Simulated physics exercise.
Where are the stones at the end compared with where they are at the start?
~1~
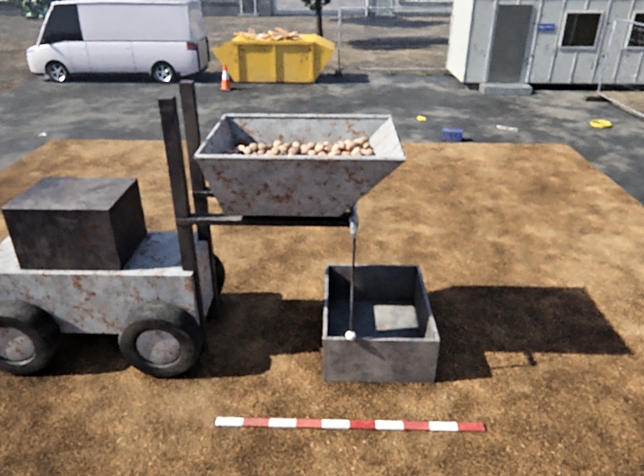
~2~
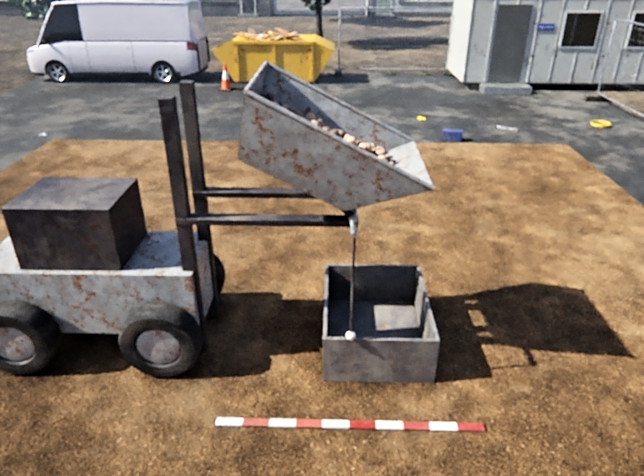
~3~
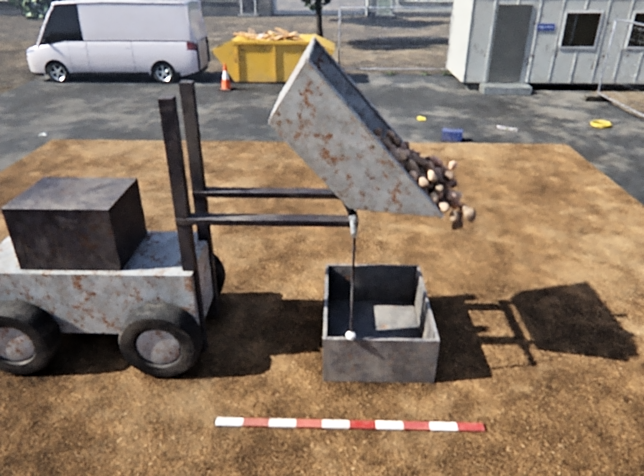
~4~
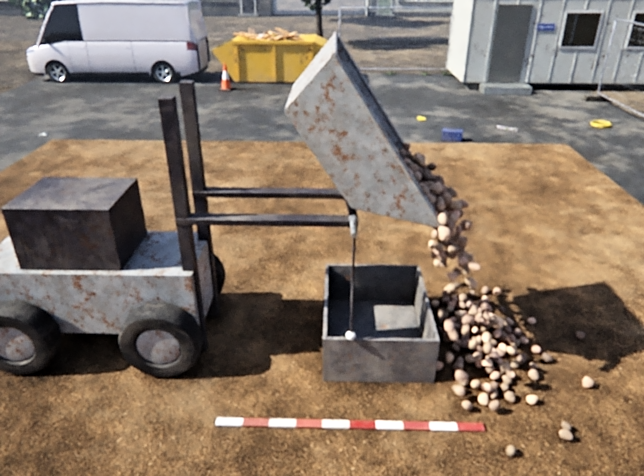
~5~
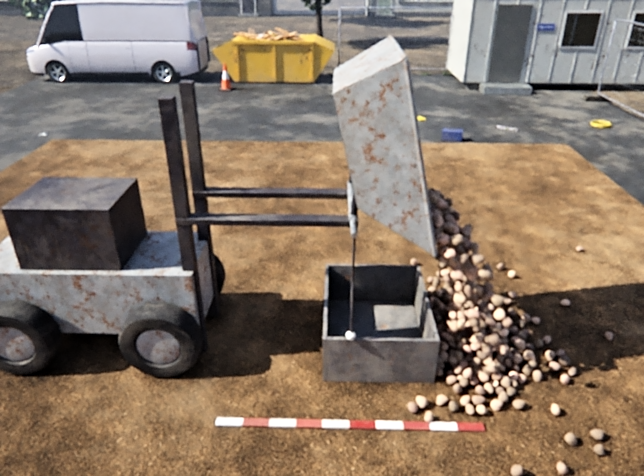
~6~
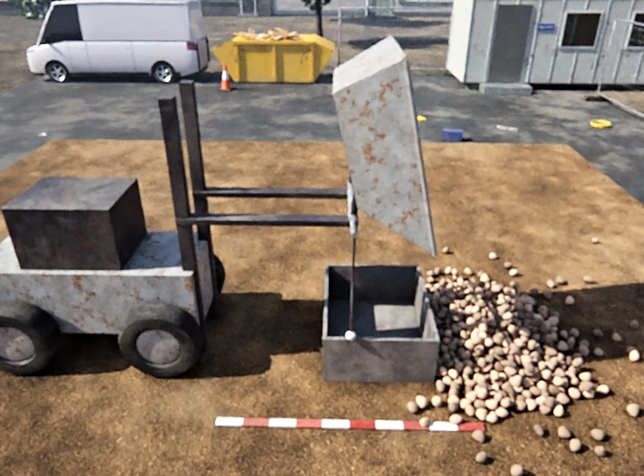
At the start the stones sit up in the raised skip above the bin. At the end they lie lower and further right, in a spread-out heap on the ground beside the bin.
